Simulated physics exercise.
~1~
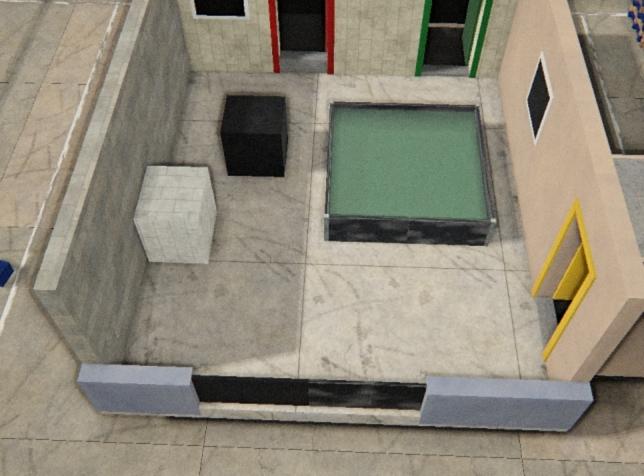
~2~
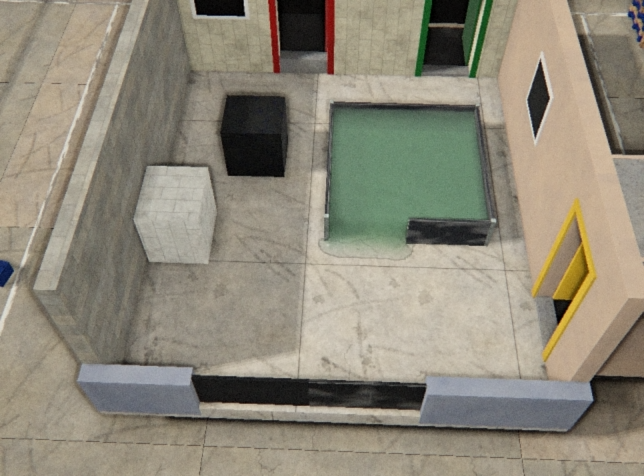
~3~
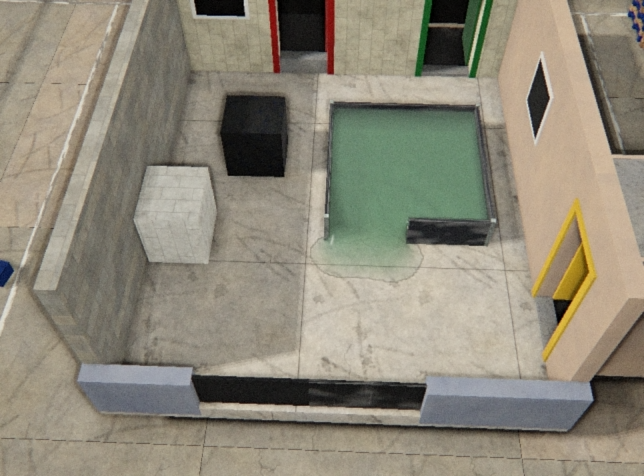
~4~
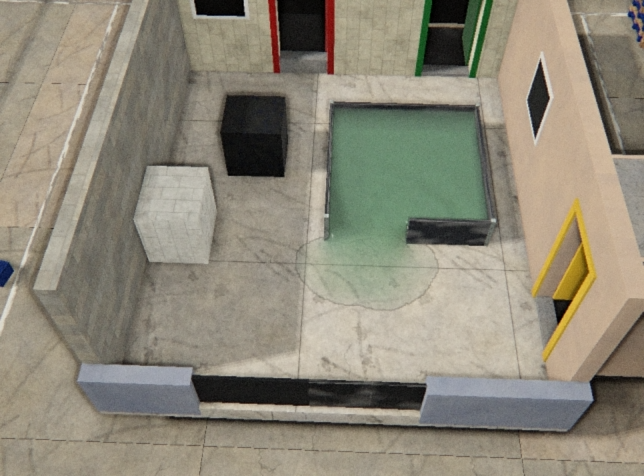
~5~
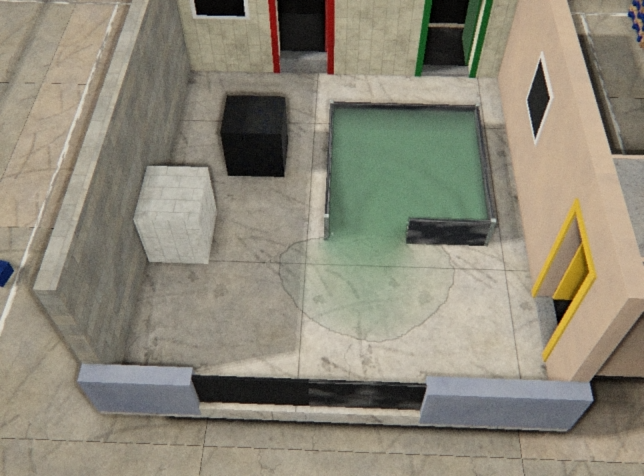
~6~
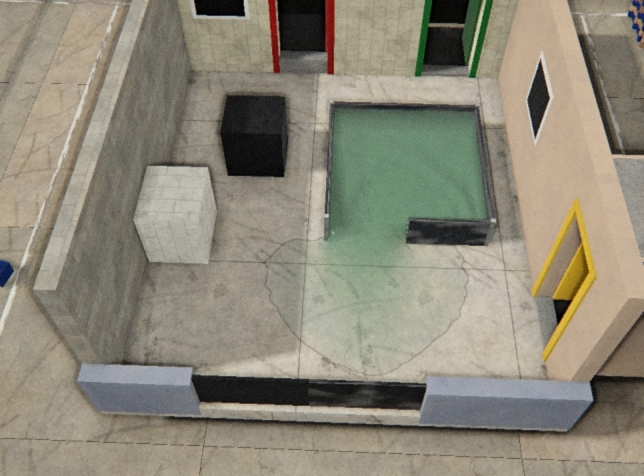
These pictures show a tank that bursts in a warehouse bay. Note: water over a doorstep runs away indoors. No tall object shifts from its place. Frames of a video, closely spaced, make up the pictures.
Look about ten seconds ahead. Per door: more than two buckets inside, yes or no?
Per door - green door: No, red door: No, yellow door: Yes.
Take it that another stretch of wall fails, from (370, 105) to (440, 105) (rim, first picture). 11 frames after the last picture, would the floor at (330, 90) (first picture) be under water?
At the point asked about: Soaked.
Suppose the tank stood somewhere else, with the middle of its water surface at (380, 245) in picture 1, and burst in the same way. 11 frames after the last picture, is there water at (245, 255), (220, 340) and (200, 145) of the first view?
Bone-dry, soaked, bone-dry.
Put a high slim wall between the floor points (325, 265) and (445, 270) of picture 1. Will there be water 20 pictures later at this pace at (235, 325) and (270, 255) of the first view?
Inundated; inundated.
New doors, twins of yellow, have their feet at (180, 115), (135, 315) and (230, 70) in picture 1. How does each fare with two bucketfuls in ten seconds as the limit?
The first misses the line, the next clears the line, the last misses the line.
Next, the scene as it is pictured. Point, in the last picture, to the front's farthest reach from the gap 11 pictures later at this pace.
The farthest wet point should be near (118, 388).
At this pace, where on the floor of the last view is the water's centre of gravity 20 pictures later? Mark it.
I'd put my finger on (368, 255).
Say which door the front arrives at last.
From what the pictures show, it's the door marked red.
A moment on, water covers 25 % of the floor; the green door not reached, the red door not reached, the yellow door not reached.
Next, water covers 35 % of the floor; the green door not reached, the red door not reached, the yellow door not reached.
Then, water covers 45 % of the floor; the green door not reached, the red door not reached, the yellow door under two buckets in.
Later, water covers 65 % of the floor; the green door not reached, the red door not reached, the yellow door over two buckets in.
In the end, water covers 95 % of the floor; the green door under two buckets in, the red door wet at the sill, nothing in, the yellow door far over two buckets in.
